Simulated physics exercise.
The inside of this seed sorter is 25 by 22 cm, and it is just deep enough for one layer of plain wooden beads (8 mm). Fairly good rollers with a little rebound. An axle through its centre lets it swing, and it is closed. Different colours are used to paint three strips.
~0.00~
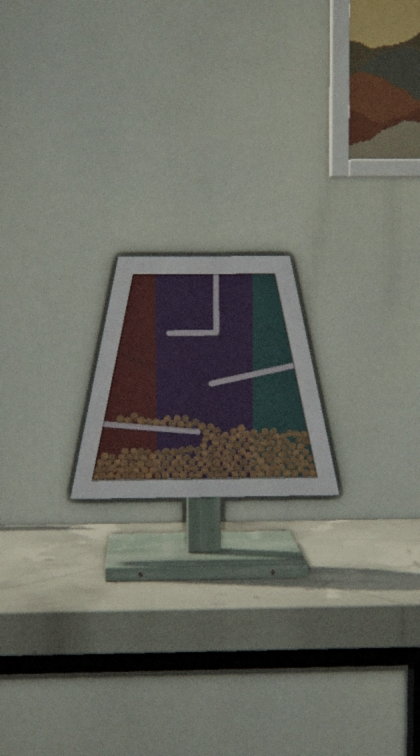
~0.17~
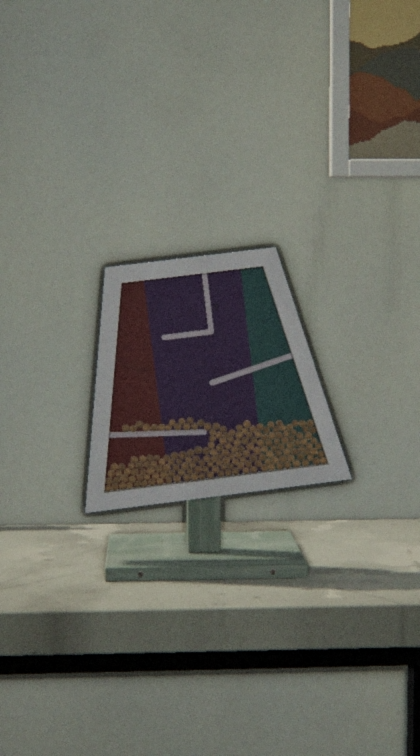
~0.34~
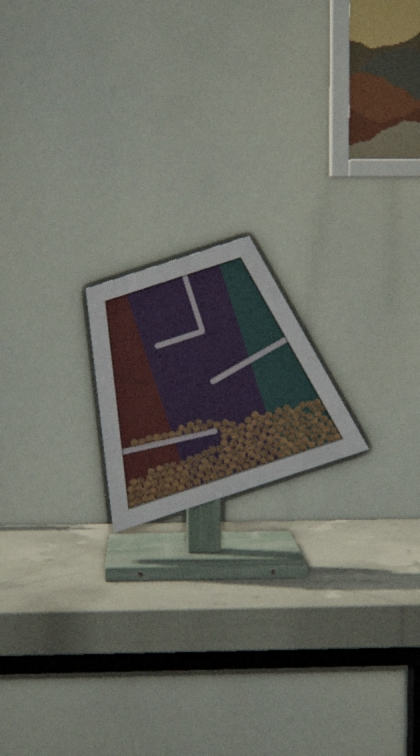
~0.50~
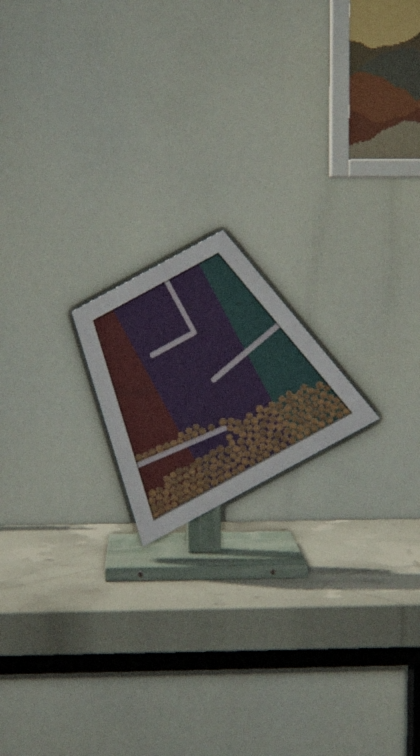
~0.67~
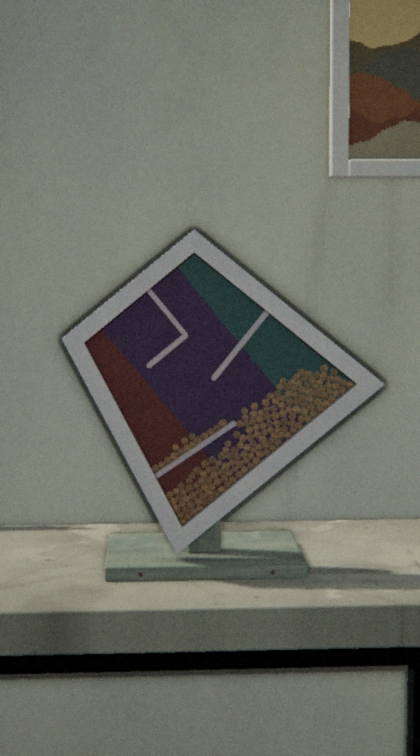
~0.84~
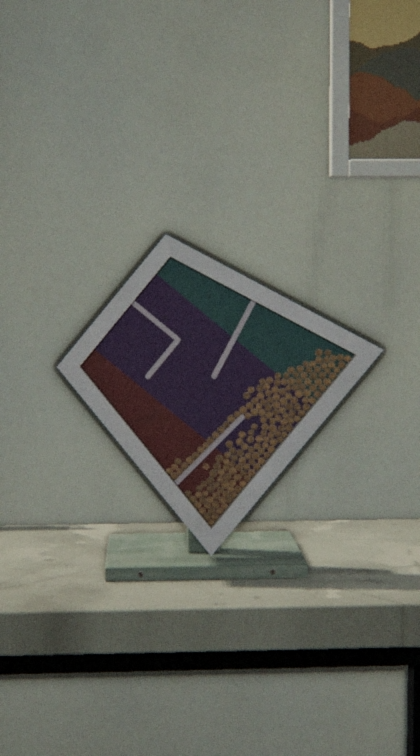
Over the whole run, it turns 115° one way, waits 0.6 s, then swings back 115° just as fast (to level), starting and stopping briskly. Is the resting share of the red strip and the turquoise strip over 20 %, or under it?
At rest - red: Over; turquoise: Under.
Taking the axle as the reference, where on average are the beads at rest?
Offset approx. 3 cm left, 8 cm below.
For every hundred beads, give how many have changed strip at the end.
My reckoning puts it near 35 percent.
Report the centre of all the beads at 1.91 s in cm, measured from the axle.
6 cm right, 4 cm below.
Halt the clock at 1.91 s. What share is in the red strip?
70 per cent.
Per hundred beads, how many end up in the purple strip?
I'd put it at close to 45 in a hundred.
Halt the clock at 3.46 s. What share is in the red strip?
I'd say some 75 in a hundred.
After 1.91 s, it stands 115° anticlockwise; the beads' middle is 6 cm right of and 4 cm below the centre; red 70 %, purple 30 %.
After 3.46 s, it stands 58° anticlockwise; the beads' middle is in line with and 8 cm below the centre; red 75 %, purple 25 %.
After 4.42 s, it stands level; the beads' middle is 5 cm left of and 7 cm below the centre; red 50 %, purple 45 %, turquoise 5 %.
Settled by 5.8 s, it stands level; red 45 %, purple 45 %, turquoise 10 %.
